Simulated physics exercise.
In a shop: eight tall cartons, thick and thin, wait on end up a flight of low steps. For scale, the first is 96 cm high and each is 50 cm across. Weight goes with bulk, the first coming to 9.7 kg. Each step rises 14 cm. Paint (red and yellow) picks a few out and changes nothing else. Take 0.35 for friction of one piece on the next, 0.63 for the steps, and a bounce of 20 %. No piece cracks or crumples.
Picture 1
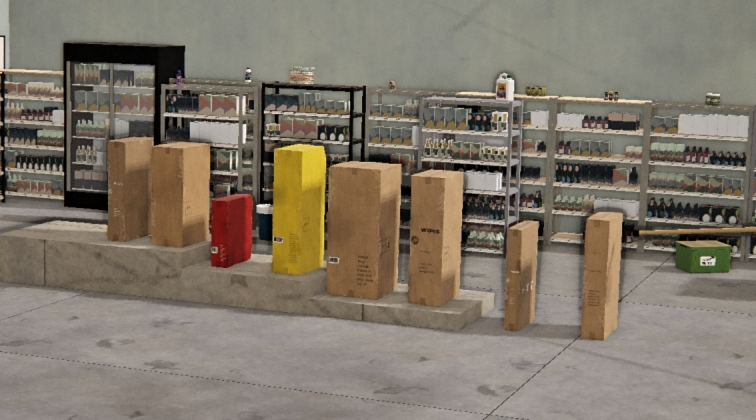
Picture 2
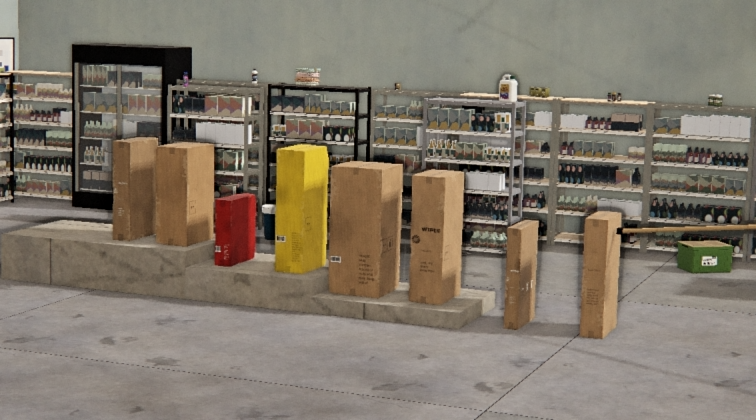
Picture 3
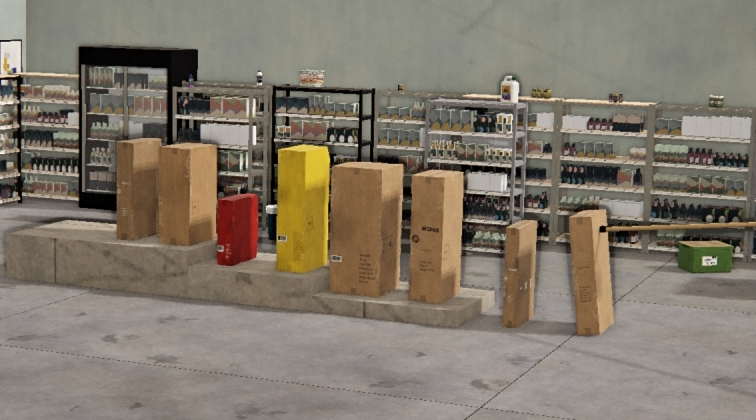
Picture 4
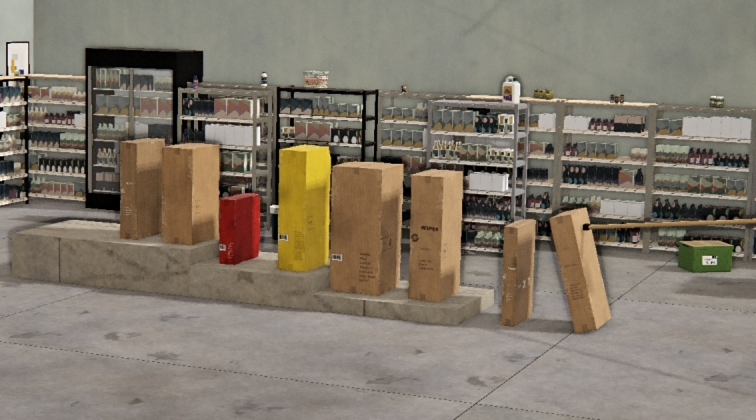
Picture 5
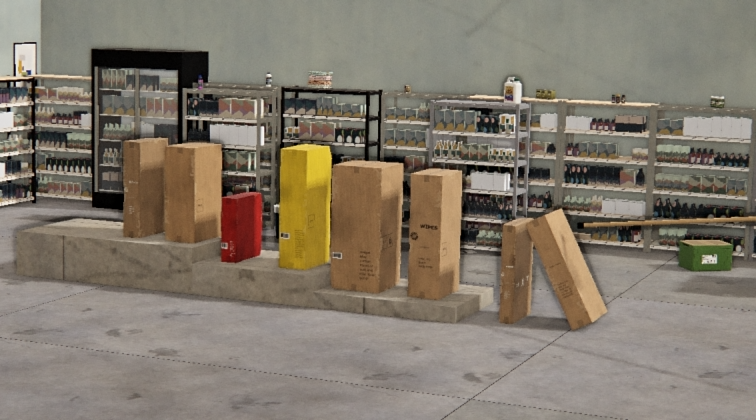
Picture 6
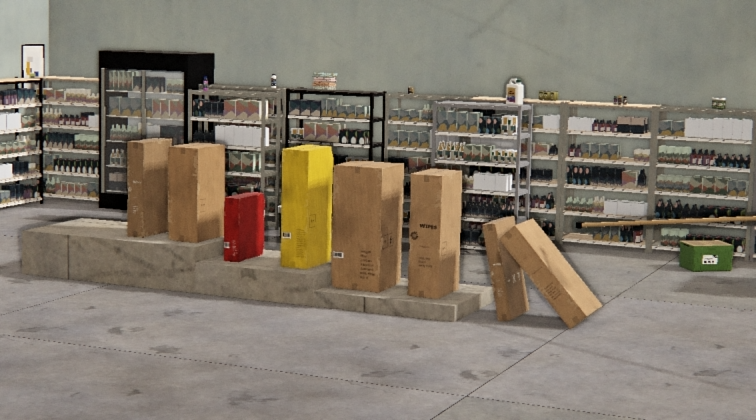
Cardboard cartons, one red and one yellow, standing in a stepped row as a pole pushes the rightmost leftward, leaning onto its neighbour.
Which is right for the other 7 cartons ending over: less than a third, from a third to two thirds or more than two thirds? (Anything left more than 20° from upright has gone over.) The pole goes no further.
Under a third of them.
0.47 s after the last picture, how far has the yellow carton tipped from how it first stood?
Some 0°.
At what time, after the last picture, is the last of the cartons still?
At about 1.0 s.
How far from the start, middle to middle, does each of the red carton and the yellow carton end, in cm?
About: Red 0, yellow 0.
Then, 0.06 s later than the last frame, none of the 7 other cartons over, 1 disturbed.
Then, 0.13 s later than the last frame, 1 of the 7 other cartons over.
When it is over, 1 of the 7 other cartons over; red carton unmoved; yellow carton unmoved. That is 14 per cent. Six left standing. In pixels of the last frame, middles, red carton near (244, 227), yellow carton near (307, 206).
